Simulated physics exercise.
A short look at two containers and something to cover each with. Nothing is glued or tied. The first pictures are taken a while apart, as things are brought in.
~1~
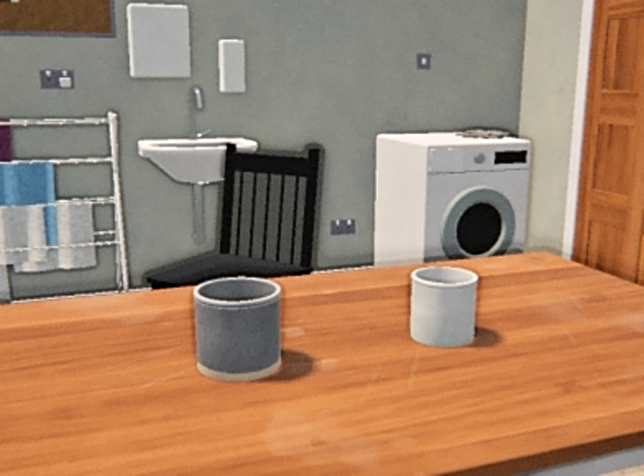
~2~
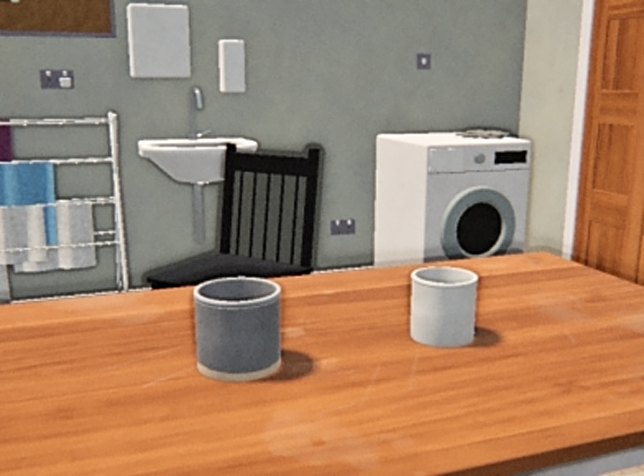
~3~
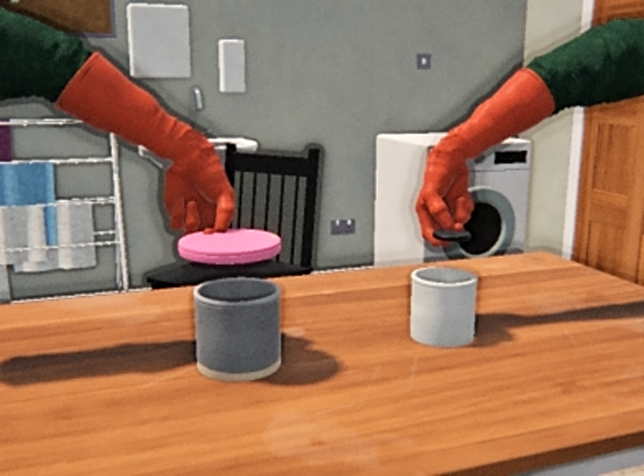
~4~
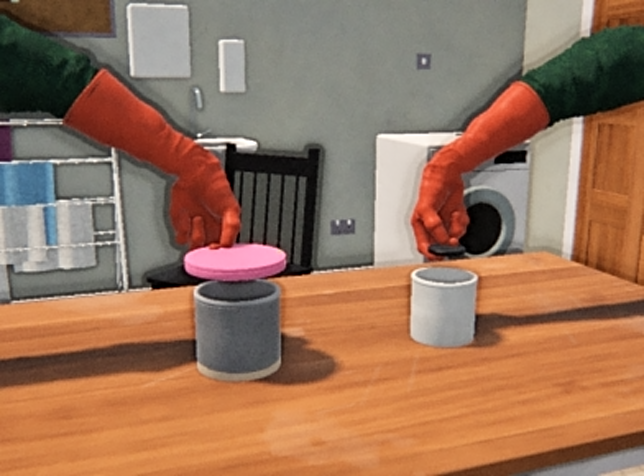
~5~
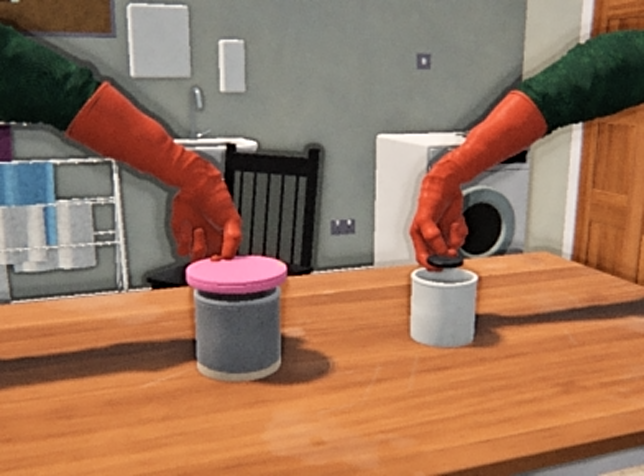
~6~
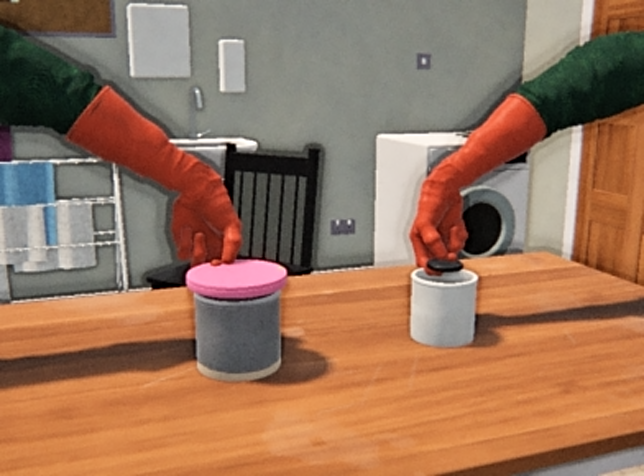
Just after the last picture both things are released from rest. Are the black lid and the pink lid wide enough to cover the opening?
The black lid slips past the rim, the pink lid works as a lid.
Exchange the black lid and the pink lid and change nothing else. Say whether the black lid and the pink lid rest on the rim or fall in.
The black lid drops inside; the pink lid covers the opening.
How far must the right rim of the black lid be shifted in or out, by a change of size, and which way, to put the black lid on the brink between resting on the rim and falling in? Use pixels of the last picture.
A shift of 8 pixels, going right.
Then, 0.14 s past the last view, black lid travelled about its own width near (443, 295); pink lid sitting on the rim near (237, 284).
Finally, the black lid falls in, near (442, 331); the pink lid rests on the rim, near (237, 284).
